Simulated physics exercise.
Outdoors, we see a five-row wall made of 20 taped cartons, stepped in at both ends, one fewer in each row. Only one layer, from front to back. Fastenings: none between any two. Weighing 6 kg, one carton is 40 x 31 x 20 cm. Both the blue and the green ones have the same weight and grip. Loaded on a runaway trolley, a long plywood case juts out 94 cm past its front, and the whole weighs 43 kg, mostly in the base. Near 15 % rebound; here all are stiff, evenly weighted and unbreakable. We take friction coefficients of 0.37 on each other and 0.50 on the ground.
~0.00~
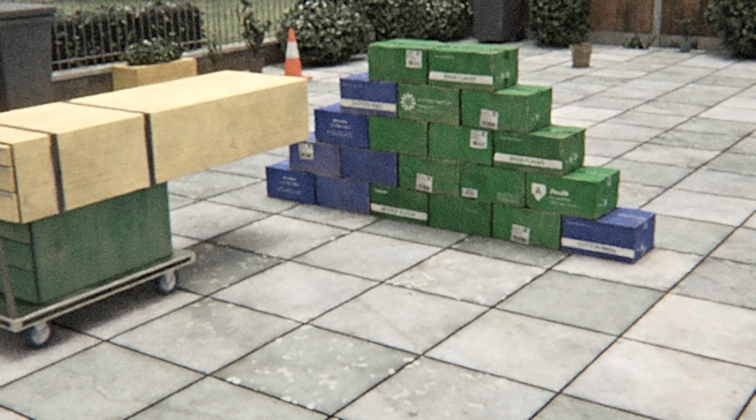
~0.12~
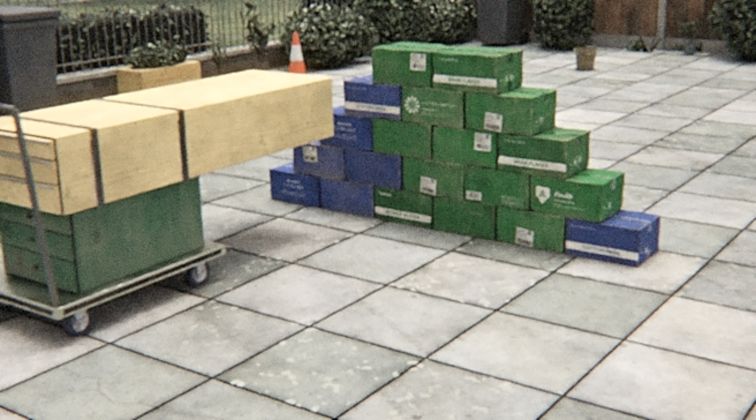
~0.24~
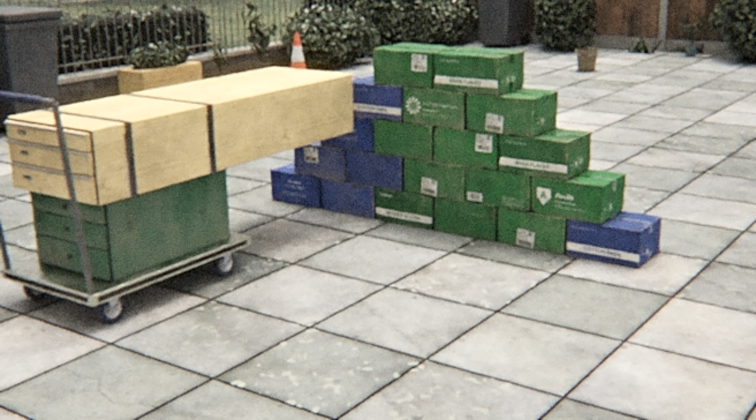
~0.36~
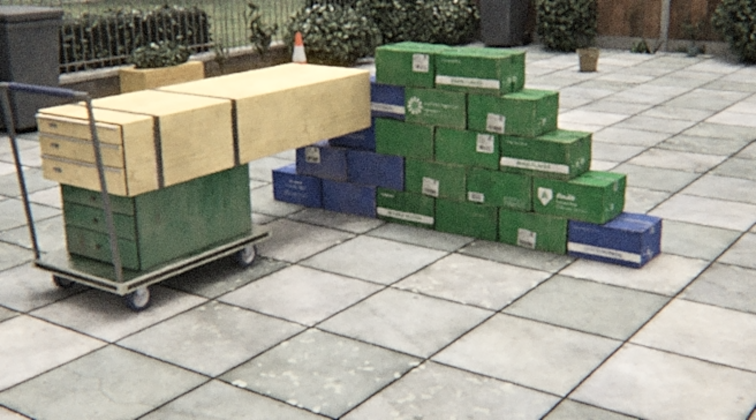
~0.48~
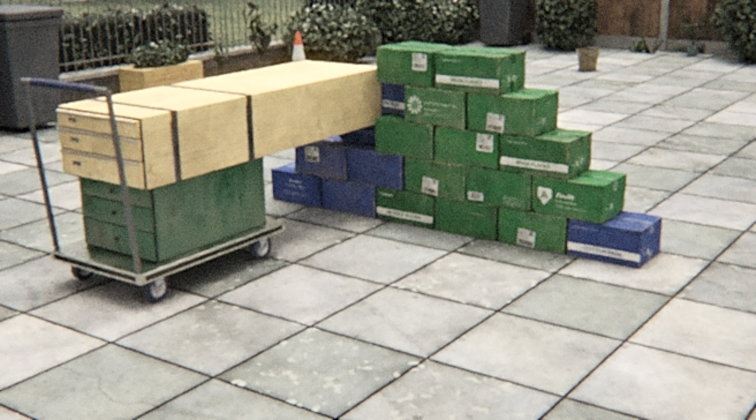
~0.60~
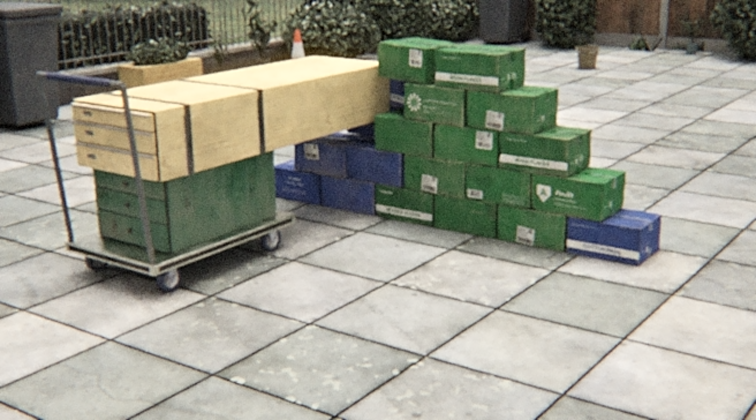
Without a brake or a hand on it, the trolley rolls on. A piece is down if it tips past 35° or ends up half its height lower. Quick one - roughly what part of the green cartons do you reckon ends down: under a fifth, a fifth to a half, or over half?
I reckon under a fifth.
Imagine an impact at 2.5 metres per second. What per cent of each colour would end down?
The blue would finish 30 in a hundred down, the green 10 in a hundred.
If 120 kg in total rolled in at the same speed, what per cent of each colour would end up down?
The split would be blue 30, then green 10 per cent.
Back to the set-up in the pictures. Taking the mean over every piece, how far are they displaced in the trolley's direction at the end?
Mean shift: Around 10 cm.
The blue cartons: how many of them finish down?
Colour blue - count down 2.
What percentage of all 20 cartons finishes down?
It works out at roughly 15 per cent.
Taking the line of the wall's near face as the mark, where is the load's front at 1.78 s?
Roughly 95 cm past it.
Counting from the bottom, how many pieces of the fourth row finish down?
Count down in that row: 1.
After 0.72 s, load 36 cm past the wall's line, still rolling; none of the 13 green cartons down (0 of 20 in all colours); top green carton unmoved; top blue carton leaning 7°.
After 0.92 s, load 50 cm past the wall's line, still rolling; none of the 13 green cartons down (2 of 20 in all colours); top green carton unmoved; top blue carton leaning 46°, 20 cm lower.
After 1.22 s, load 70 cm past the wall's line, still rolling; 1 of the 13 green cartons down (3 of 20 in all colours); top green carton unmoved; top blue carton on its side.
After 1.78 s, load 95 cm past the wall's line, still rolling; 1 of the 13 green cartons down (3 of 20 in all colours); top green carton unmoved; top blue carton on its side.
At rest (2.3 s), load 94 cm past the wall's line, still rolling; 1 of the 13 green cartons down (3 of 20 in all colours); top green carton unmoved; top blue carton on its side. That is 8 per cent. As the last picture would show them, middles, top green carton near (480, 67), top blue carton near (487, 171).
